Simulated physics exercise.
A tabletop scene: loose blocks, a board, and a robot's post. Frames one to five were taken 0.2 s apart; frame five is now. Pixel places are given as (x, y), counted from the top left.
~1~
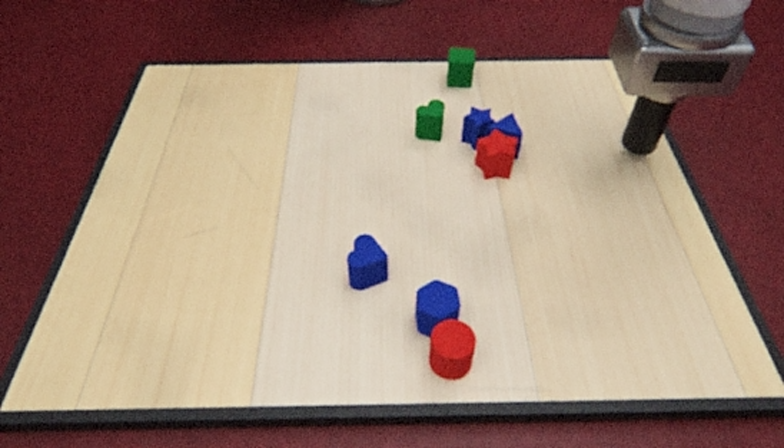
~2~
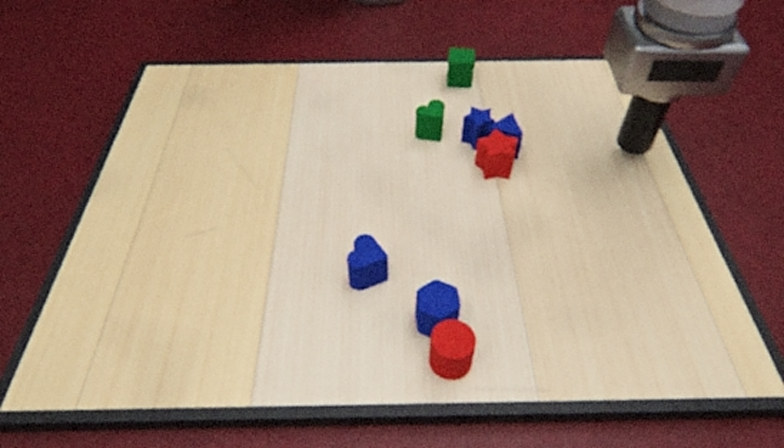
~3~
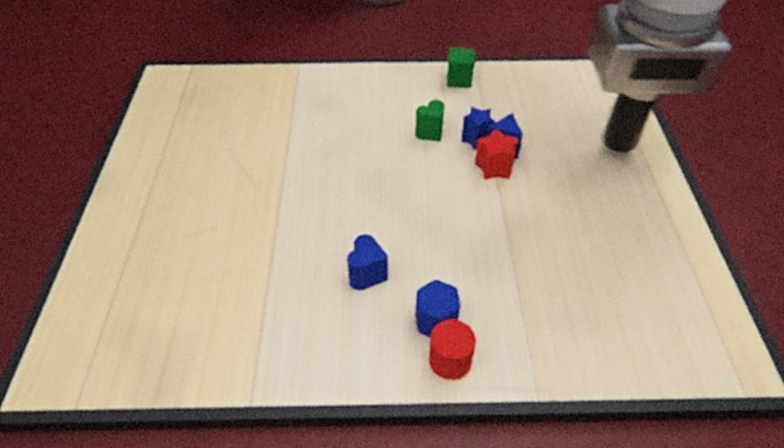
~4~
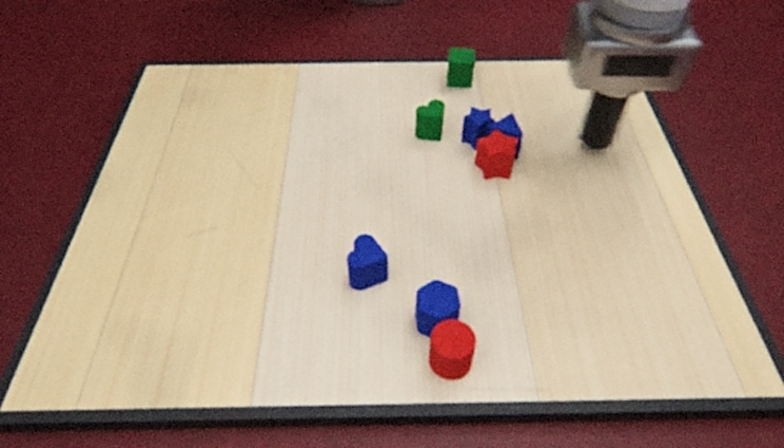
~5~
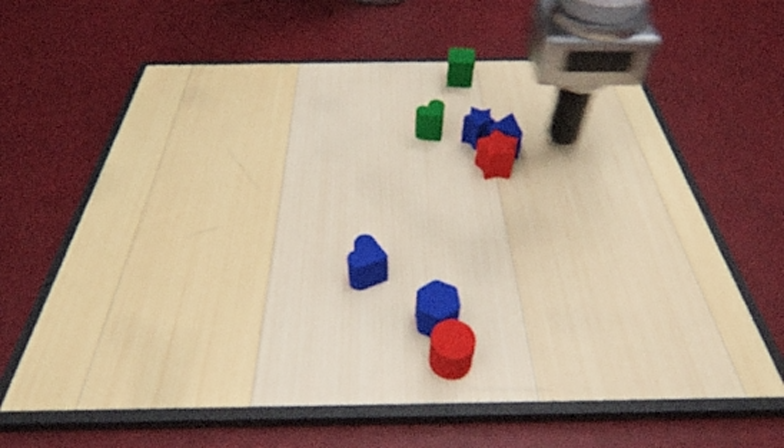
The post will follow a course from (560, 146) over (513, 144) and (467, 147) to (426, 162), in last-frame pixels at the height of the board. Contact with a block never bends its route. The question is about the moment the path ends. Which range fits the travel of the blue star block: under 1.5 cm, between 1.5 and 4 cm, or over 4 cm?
The answer will be the long band, over 4 cm.
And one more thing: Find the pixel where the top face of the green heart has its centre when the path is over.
It is at (404, 102).
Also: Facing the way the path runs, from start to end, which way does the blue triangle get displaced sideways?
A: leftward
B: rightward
Answer: A.
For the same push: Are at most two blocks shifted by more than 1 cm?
No, I don't think so.
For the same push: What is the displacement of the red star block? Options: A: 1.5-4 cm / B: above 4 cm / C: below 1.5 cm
C.
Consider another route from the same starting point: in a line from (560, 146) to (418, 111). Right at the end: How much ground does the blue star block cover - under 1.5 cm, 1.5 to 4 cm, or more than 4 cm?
Result: 1.5-4 cm.
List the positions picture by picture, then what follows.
In the first picture, lower end of the post at (639, 144), tops of blocks, green heart at (432, 108), blue star block at (480, 115), red star block at (499, 143), blue triangle at (508, 124).
In the second picture, post at (634, 143), blocks as before.
In the third picture, post at (619, 141), blocks as before.
In the fourth picture, post at (596, 138), blocks as before.
In the fifth picture, post at (563, 134), green heart at (432, 108), blue star block at (480, 115), red star block at (499, 143), blue triangle at (508, 124).
On the path given first. One third of the way, post at (514, 132); blue star block at (471, 112); red star block at (497, 145), turned 15° anticlockwise; blue triangle at (492, 125).
Two thirds of the way, post at (468, 136); green heart at (416, 105), turned 35° clockwise; blue star block at (439, 111), turned 75° clockwise; red star block at (496, 146), turned 30° anticlockwise; blue triangle at (445, 131), turned 20° anticlockwise.
At the end, post at (426, 151); green heart at (404, 102), turned 60° clockwise; blue star block at (416, 119), turned 150° clockwise; red star block at (496, 146), turned 30° anticlockwise; blue triangle at (401, 146), turned 15° anticlockwise.
